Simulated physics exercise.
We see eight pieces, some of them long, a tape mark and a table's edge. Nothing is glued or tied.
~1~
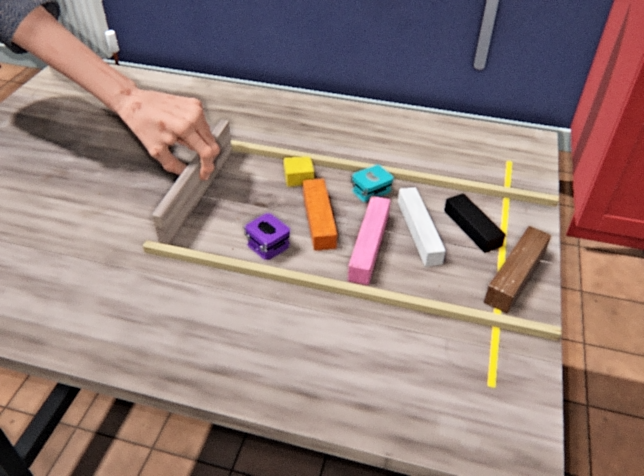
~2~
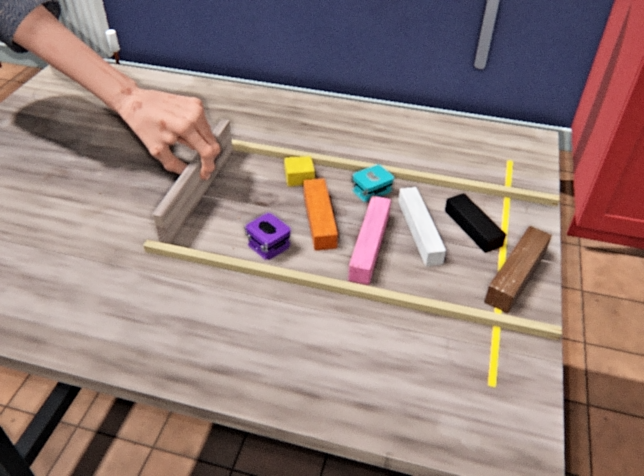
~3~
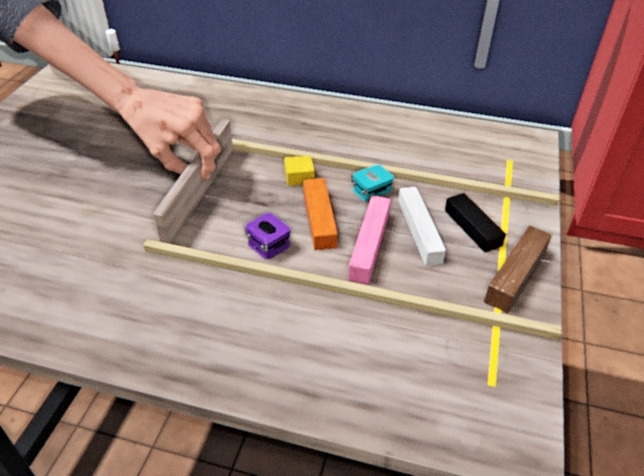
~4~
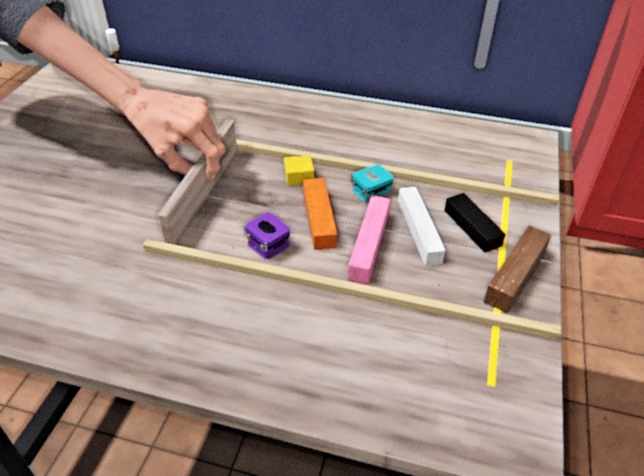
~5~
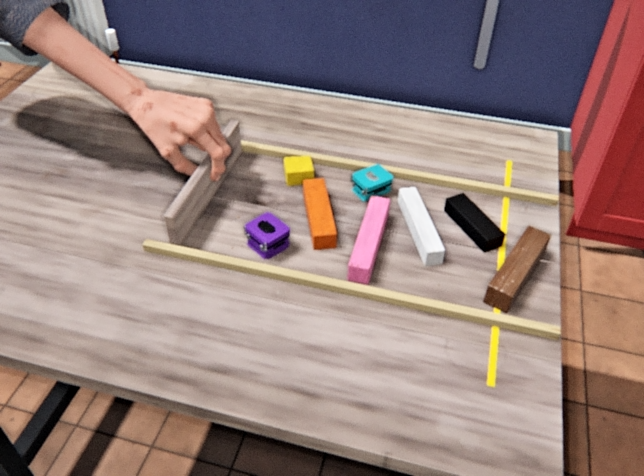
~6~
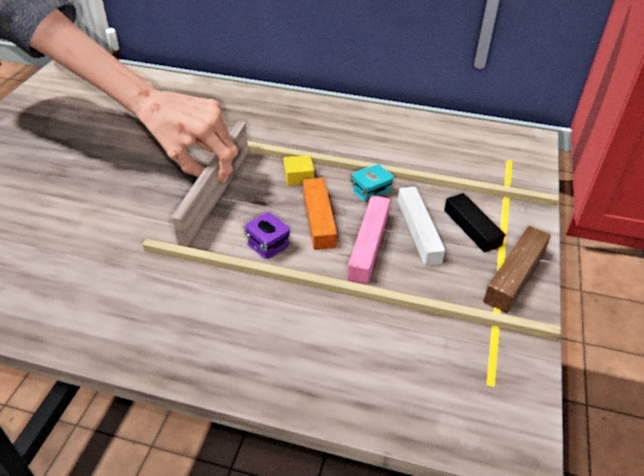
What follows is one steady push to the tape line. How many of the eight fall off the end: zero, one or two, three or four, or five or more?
The number that fall off is three or four.
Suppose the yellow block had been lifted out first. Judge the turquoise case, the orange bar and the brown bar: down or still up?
The turquoise case does not fall, the orange bar survives, the brown bar is lost.
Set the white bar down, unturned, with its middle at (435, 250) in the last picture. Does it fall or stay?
Then it is lost.
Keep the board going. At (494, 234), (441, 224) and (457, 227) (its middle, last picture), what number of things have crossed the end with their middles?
The counts: 3, 0 and 1.
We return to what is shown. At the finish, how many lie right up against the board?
It touches 3.
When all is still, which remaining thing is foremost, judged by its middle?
The turquoise case.
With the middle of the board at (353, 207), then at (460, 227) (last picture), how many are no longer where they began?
First 6, then 8.
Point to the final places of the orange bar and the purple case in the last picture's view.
The orange bar stops around (533, 252); the purple case around (520, 292).
A little later, none off yet; brown bar at rest near (518, 268); black stick at rest near (474, 222); white bar at rest near (420, 224).
Next, none off yet; brown bar at rest near (518, 268); black stick moving near (484, 222); white bar shifted a little near (461, 227).
Later still, none off yet; brown bar tilted a little near (574, 284); black stick shifted about its own width near (554, 233); white bar shifted about its own width near (535, 240).
When it is over, the number that fall off is three or four; down, pink bar, white bar, black stick and brown bar.
